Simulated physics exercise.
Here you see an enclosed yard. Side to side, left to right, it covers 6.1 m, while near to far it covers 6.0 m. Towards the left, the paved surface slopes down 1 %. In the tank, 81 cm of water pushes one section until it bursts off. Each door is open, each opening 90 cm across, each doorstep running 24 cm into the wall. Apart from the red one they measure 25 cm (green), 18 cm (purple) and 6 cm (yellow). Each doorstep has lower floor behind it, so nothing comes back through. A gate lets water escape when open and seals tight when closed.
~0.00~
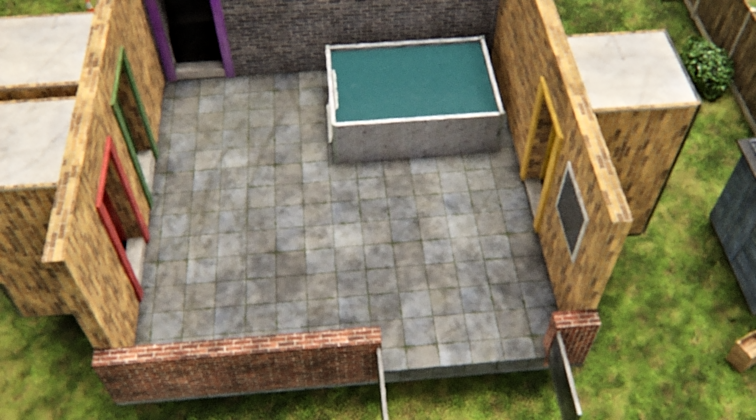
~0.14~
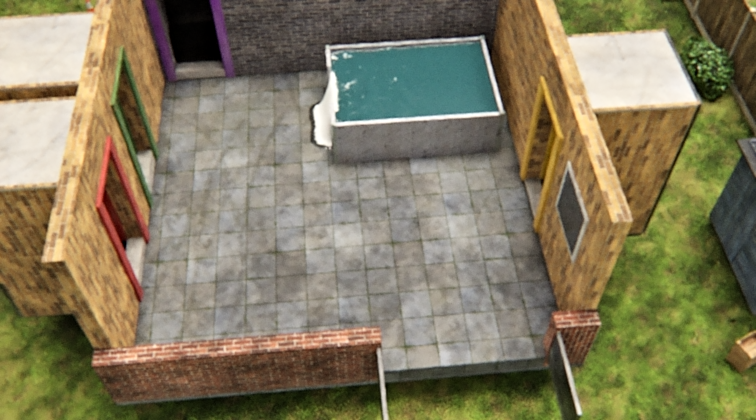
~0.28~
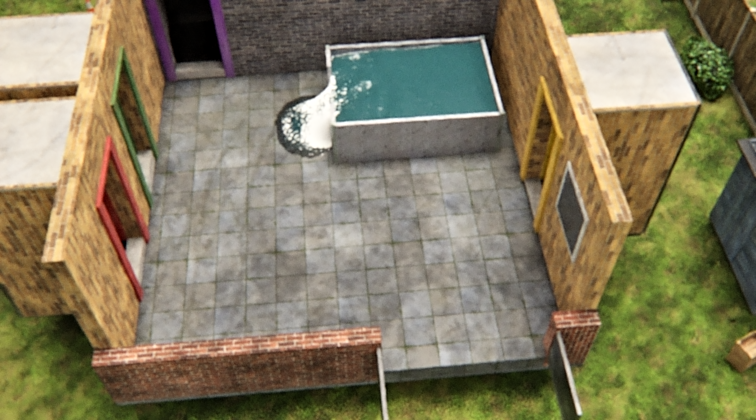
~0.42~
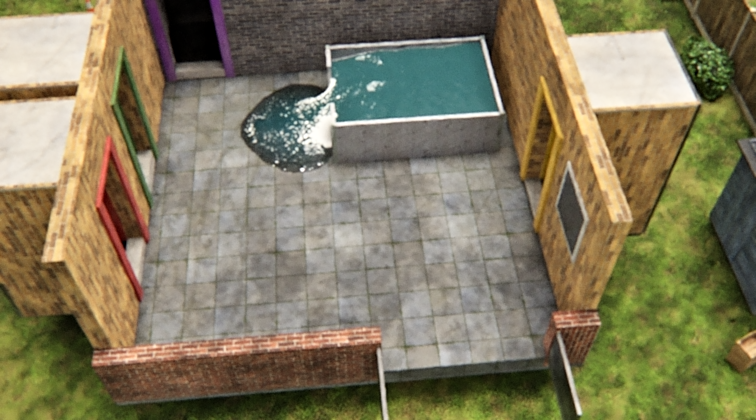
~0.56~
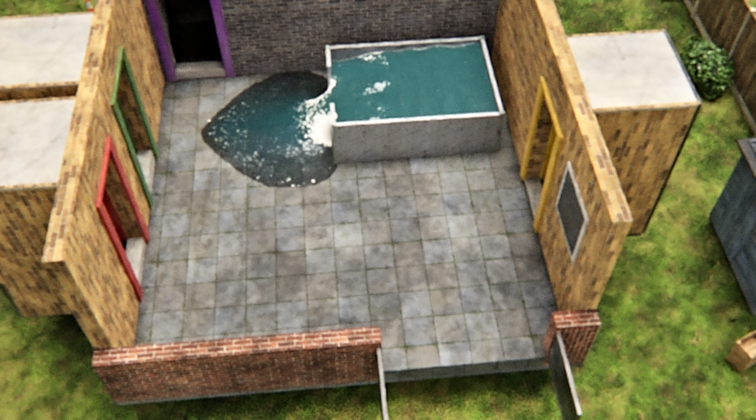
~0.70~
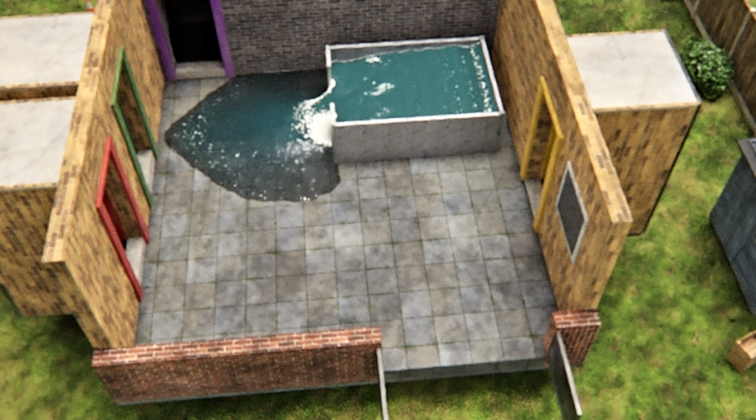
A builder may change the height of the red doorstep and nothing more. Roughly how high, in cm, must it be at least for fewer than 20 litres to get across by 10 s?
Roughly 11.5 cm is just enough.
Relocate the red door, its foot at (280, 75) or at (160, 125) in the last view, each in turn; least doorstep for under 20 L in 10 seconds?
You'd want about 11.5 cm there first, then about 33 cm.
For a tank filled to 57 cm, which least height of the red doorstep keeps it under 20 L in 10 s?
About 8.0 centimetres.
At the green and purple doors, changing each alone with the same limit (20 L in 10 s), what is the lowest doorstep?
You'd want about 27 centimetres at green and about 31 centimetres at purple.
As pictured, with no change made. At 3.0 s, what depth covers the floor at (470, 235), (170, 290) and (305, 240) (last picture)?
Close to 0, 12 and 0 cm deep.
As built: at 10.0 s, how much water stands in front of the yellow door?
Depth: Near 12.0 cm.
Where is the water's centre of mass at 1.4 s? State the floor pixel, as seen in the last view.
I'd put it close to (357, 121).
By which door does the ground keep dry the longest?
It's the yellow one.
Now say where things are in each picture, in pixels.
The tank at (411, 83) is whole and still, 81 cm deep; the red door at (126, 228) is dry, in the first frame.
The front is at (315, 140), 0.4 m from the gap at (334, 109); 0.3 m2 of floor is wet, 81 cm left at the back, in the second frame.
The front is at (284, 140), 0.9 m from the gap at (334, 111); 1.0 m2 of floor is wet, 81 cm left at the back, in the third frame.
The gap is at (334, 112), the front 1.6 m out at (246, 135); the back of the tank holds 81 cm, in the fourth frame.
The gap is at (334, 111), the front 2.2 m out at (207, 138); the back of the tank holds 81 cm, in the fifth frame.
Water pours out at (334, 111) and has run 2.8 m, to (172, 140); about 5 cm deep outside, 76 cm at the back; the red door at (126, 228), 4.1 m from the gap, is still 2.0 m from the nearest water, in the sixth frame.
After 1.4 s water covers 30 % of the floor, deepest (52 cm) near (175, 81); it has not reached the red door.
After 3.0 s water covers 40 % of the floor, deepest (34 cm) near (132, 377); 16 cm at the red door, 0 litres in over its 17 cm doorstep.
After 10.0 s water covers 95 % of the floor, deepest (20 cm) near (502, 128); 14 cm at the red door, 0 litres in over its 17 cm doorstep.
At the red door as built, the water arrived by 1.6 s and peaked near 17 cm at 2.4 s.
Run again over the same 10 s with other heights there, 45 litres in over 9.5 cm, 5 litres over 14.5 cm. The limit of 20 litres is kept from about 11.5 cm up.
